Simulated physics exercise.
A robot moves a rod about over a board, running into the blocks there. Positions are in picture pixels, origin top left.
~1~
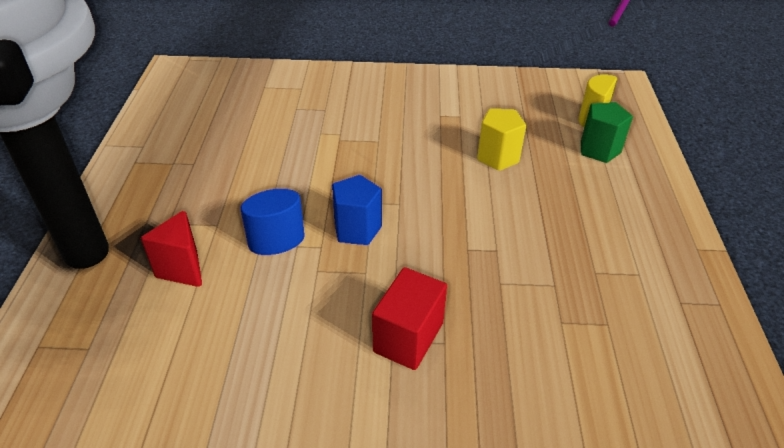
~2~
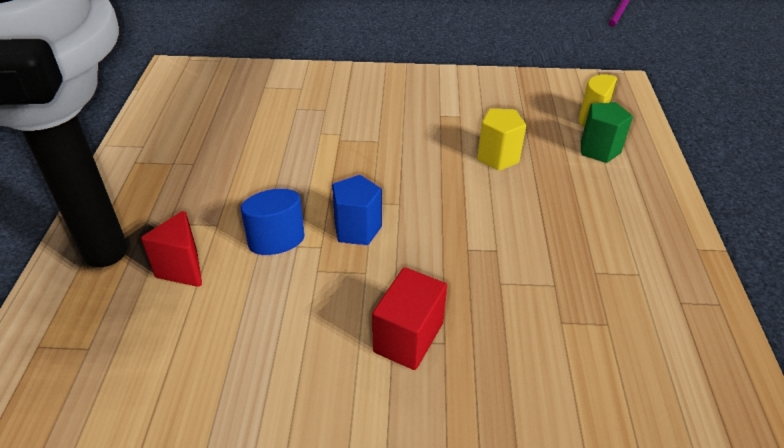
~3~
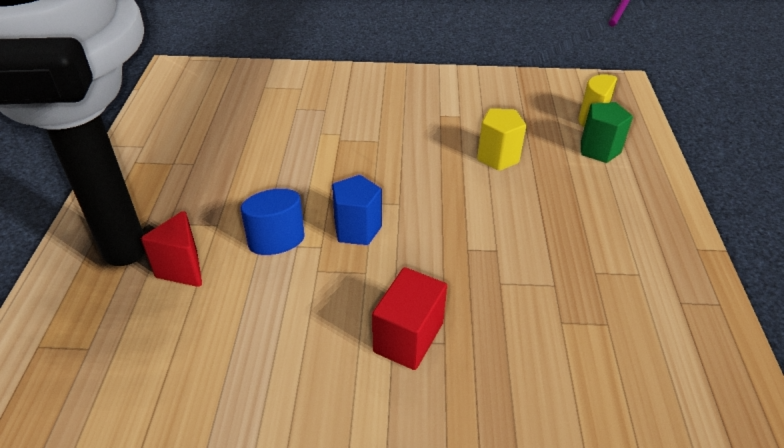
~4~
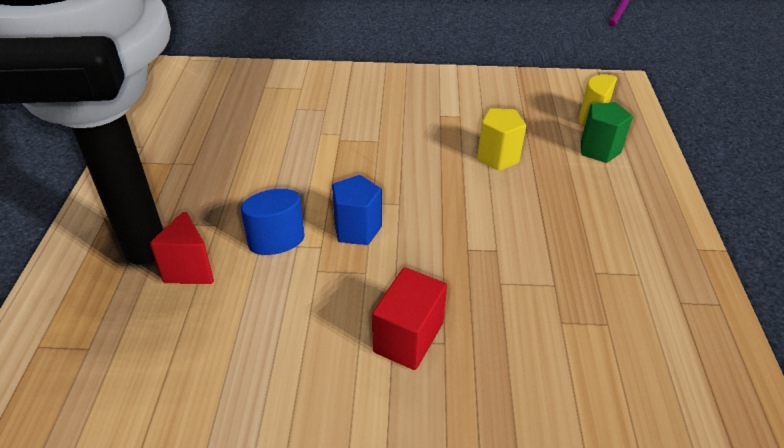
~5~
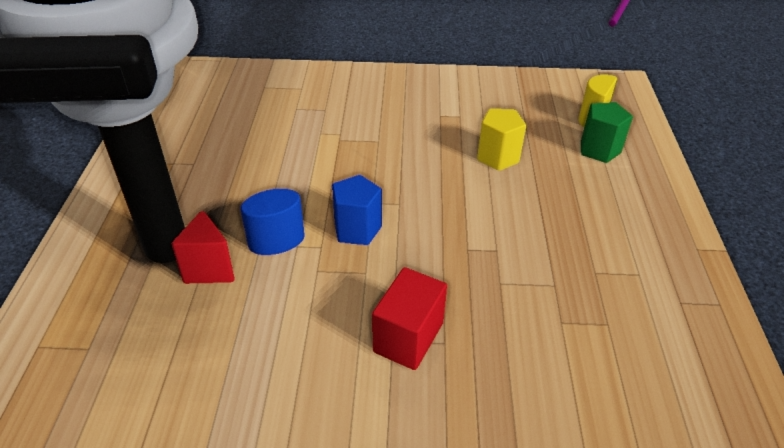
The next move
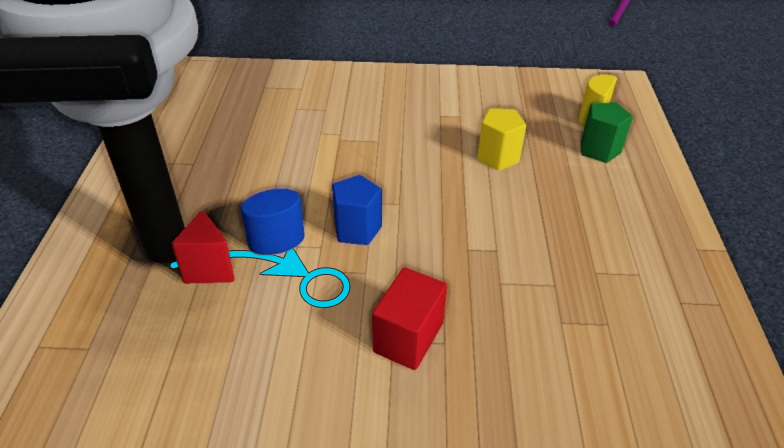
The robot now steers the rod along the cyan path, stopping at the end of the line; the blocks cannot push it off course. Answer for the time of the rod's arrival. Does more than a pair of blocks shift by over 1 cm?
Answer: No.
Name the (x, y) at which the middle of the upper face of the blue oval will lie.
For the centre of its top, I'd go with (314, 200).
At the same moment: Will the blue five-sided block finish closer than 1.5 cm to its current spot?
Yes, it checks out.
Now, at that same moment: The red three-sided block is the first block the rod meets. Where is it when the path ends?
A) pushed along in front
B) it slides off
A - pushed along in front.
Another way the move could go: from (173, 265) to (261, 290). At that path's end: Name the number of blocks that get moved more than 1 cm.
That's one.
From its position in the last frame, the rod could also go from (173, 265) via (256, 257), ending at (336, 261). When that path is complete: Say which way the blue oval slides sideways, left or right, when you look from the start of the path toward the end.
Left side.
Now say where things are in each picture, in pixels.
In the first picture, rod's lower end at (88, 255); red three-sided block at (171, 231); blue oval at (270, 201); blue five-sided block at (355, 190).
In the second picture, rod at (106, 254); blocks still.
In the third picture, rod at (126, 253); blocks still.
In the fourth picture, rod at (147, 251); red three-sided block at (179, 232).
In the fifth picture, rod at (168, 250); red three-sided block at (199, 231); blue oval at (270, 201); blue five-sided block at (355, 190).
Drawn move, from (173, 265) via (230, 254) and (283, 262), ending at (325, 287).
The first path, step by step. One third of the way, rod at (226, 238); red three-sided block at (250, 231); blue oval at (282, 199).
Two thirds of the way, rod at (281, 246); red three-sided block at (291, 249), turned 45° clockwise; blue oval at (310, 199), turned 75° anticlockwise.
At the end, rod at (323, 272); red three-sided block at (322, 280), turned 75° clockwise; blue oval at (314, 200), turned 90° anticlockwise; blue five-sided block still.
